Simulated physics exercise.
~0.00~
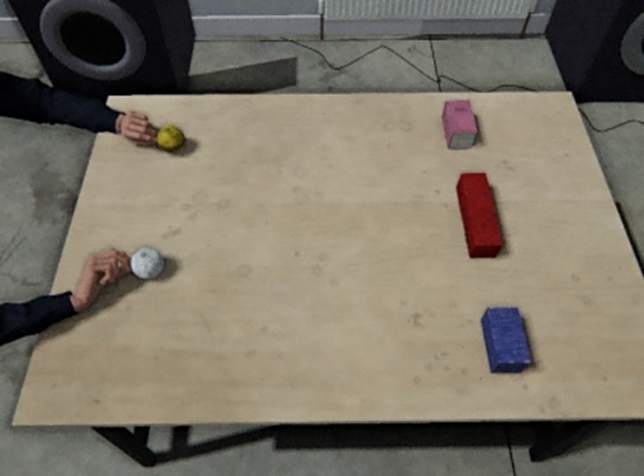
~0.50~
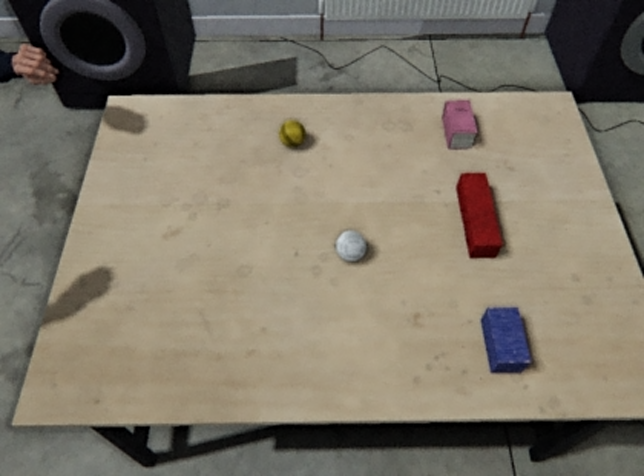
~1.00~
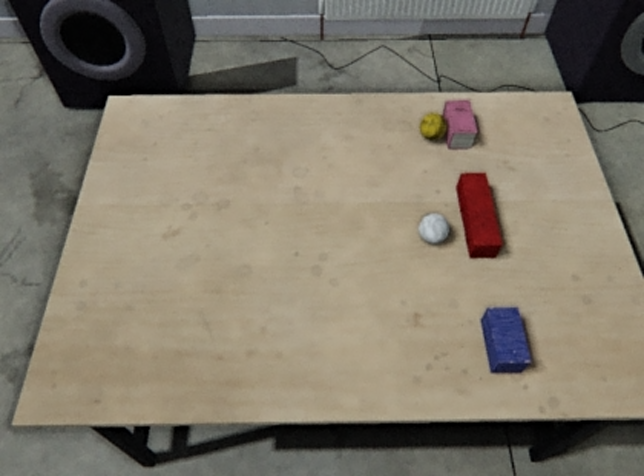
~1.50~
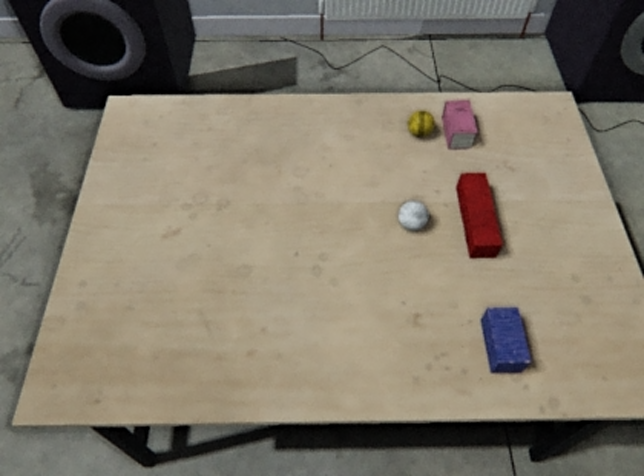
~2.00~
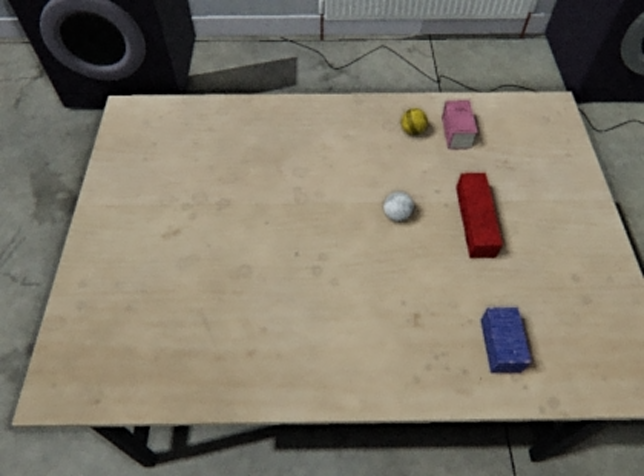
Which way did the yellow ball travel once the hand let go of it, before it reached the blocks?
The yellow ball rolled to the right across the table, toward the pink block.
